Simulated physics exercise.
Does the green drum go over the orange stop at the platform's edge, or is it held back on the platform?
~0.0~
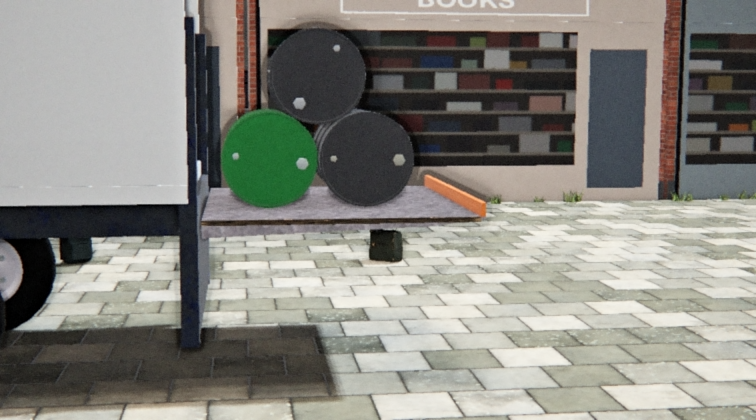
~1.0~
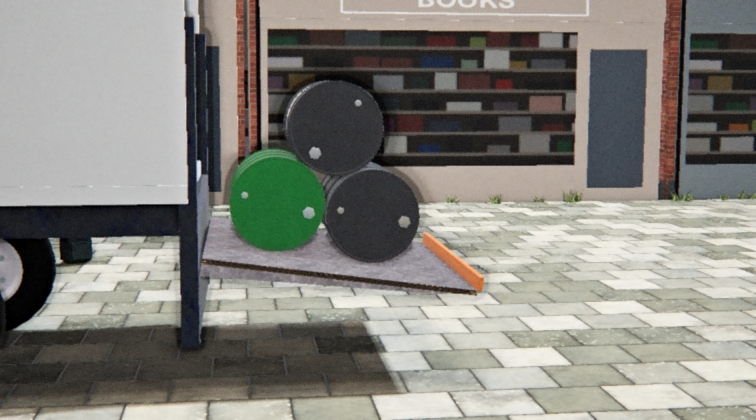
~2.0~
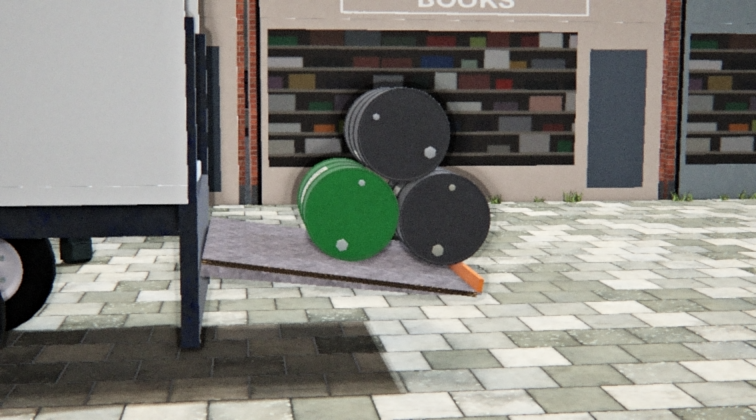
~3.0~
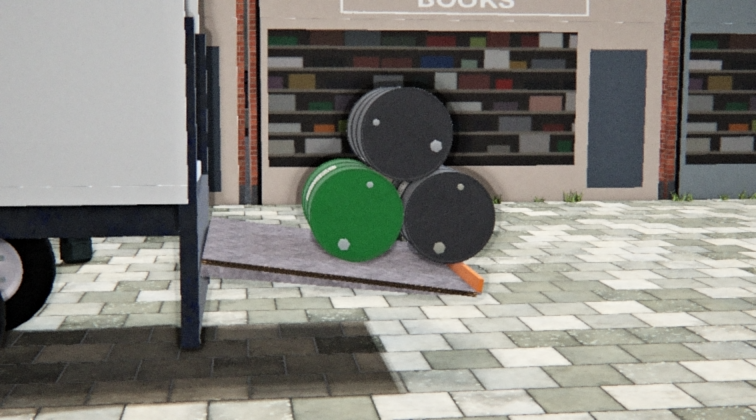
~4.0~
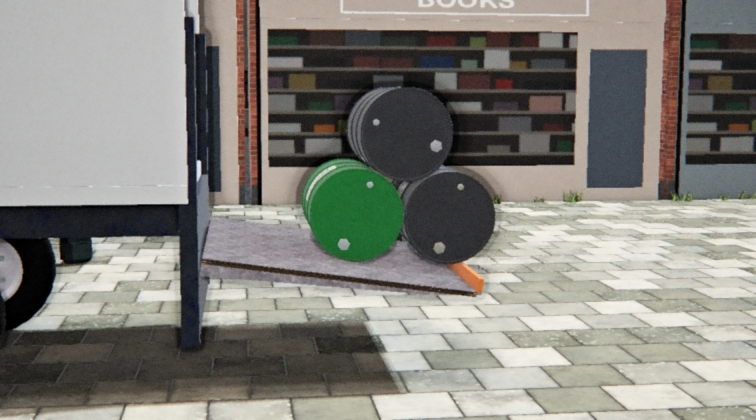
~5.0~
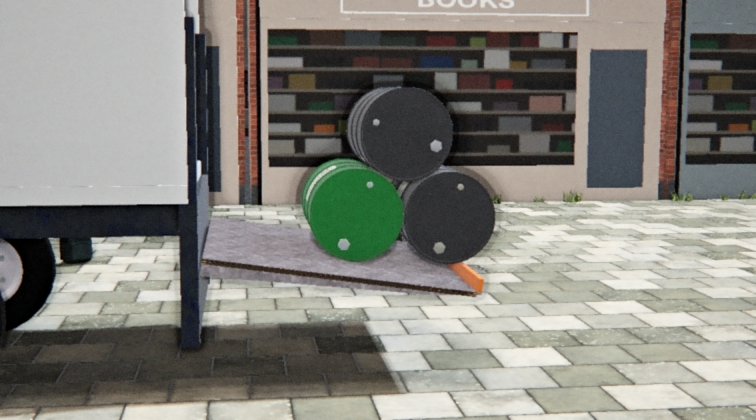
The green drum is held back. It comes to rest on the tilted platform behind the lower grey drum, which sits at the orange stop.
